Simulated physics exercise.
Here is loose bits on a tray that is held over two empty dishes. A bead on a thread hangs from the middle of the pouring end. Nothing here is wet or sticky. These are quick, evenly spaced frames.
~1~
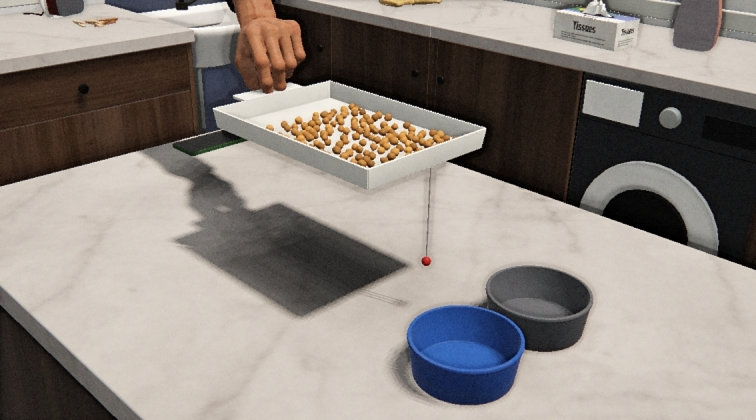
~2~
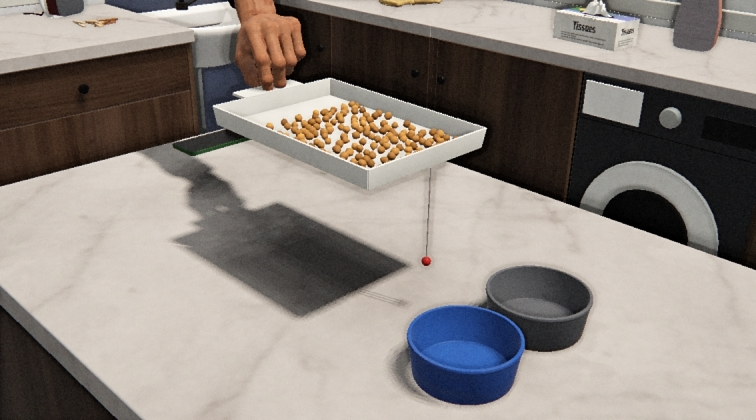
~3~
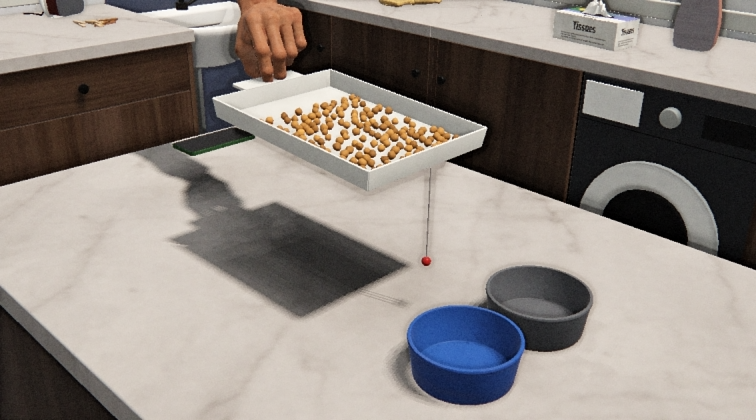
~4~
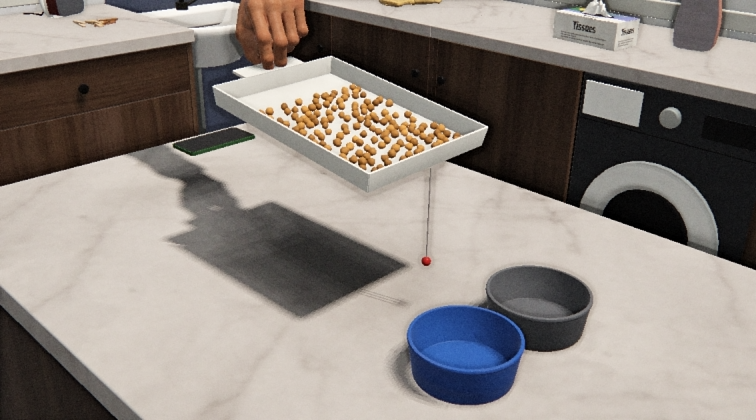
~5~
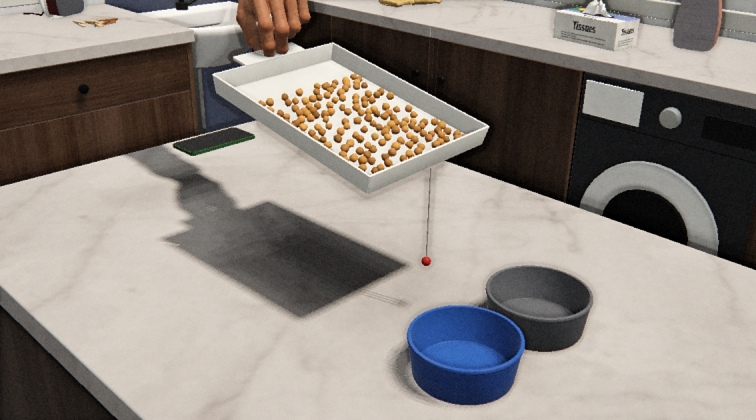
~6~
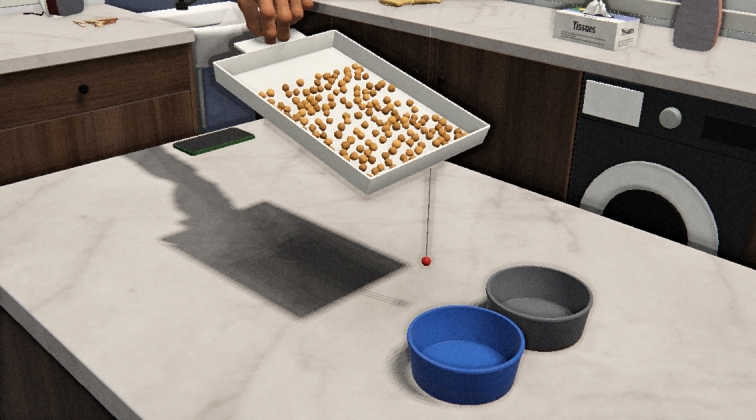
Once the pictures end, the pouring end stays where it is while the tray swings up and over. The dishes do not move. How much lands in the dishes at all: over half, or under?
Together they catch less than half.
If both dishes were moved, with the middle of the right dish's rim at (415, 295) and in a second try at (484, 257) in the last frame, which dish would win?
First the right dish, then the left-hand dish.
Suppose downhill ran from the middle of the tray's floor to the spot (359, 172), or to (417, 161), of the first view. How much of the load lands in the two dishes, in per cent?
About 0 and 50 per cent.
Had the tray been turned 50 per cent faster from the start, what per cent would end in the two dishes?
Near 30 %.
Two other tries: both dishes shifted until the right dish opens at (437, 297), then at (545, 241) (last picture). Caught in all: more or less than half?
First most of it, then not half.
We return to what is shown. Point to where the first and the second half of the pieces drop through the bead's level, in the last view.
Early half (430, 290), late half (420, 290).
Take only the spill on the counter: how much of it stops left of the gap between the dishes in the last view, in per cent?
Some 100 per cent.
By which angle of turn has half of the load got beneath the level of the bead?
At some 115 degrees.
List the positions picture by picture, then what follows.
Corners of the pouring end at (368, 168) and (482, 128), level; middle of the load at (356, 137), roasted chickpeas; left dish at (510, 376); right dish at (582, 325); bead on its thread at (426, 261), in the first picture.
Corners of the pouring end at (368, 168) and (482, 128), level; middle of the load at (356, 136), in the second picture.
Corners of the pouring end at (369, 170) and (483, 127), tipped barely, lowest at the left corner; middle of the load at (356, 132), in the third picture.
Corners of the pouring end at (369, 172) and (484, 127), tipped a little, lowest at the left corner; middle of the load at (357, 127), in the fourth picture.
Corners of the pouring end at (370, 174) and (485, 126), tipped a little, lowest at the left corner; middle of the load at (357, 121), in the fifth picture.
Corners of the pouring end at (371, 176) and (486, 125), tipped clearly, lowest at the left corner; middle of the load at (358, 116); left dish at (510, 376); right dish at (582, 325), in the sixth picture.
Soon, tray tipped steeply; all on the tray.
A while on, tray tipped right over; nearly all on the tray; a stray few outside both; a stray few in the air.
Towards the end, tray tipped past a quarter turn; a small part in the left dish; a small part in the right dish; most outside both.
Finally, tray tipped past a quarter turn; a small part in the left dish; a small part in the right dish; most outside both.
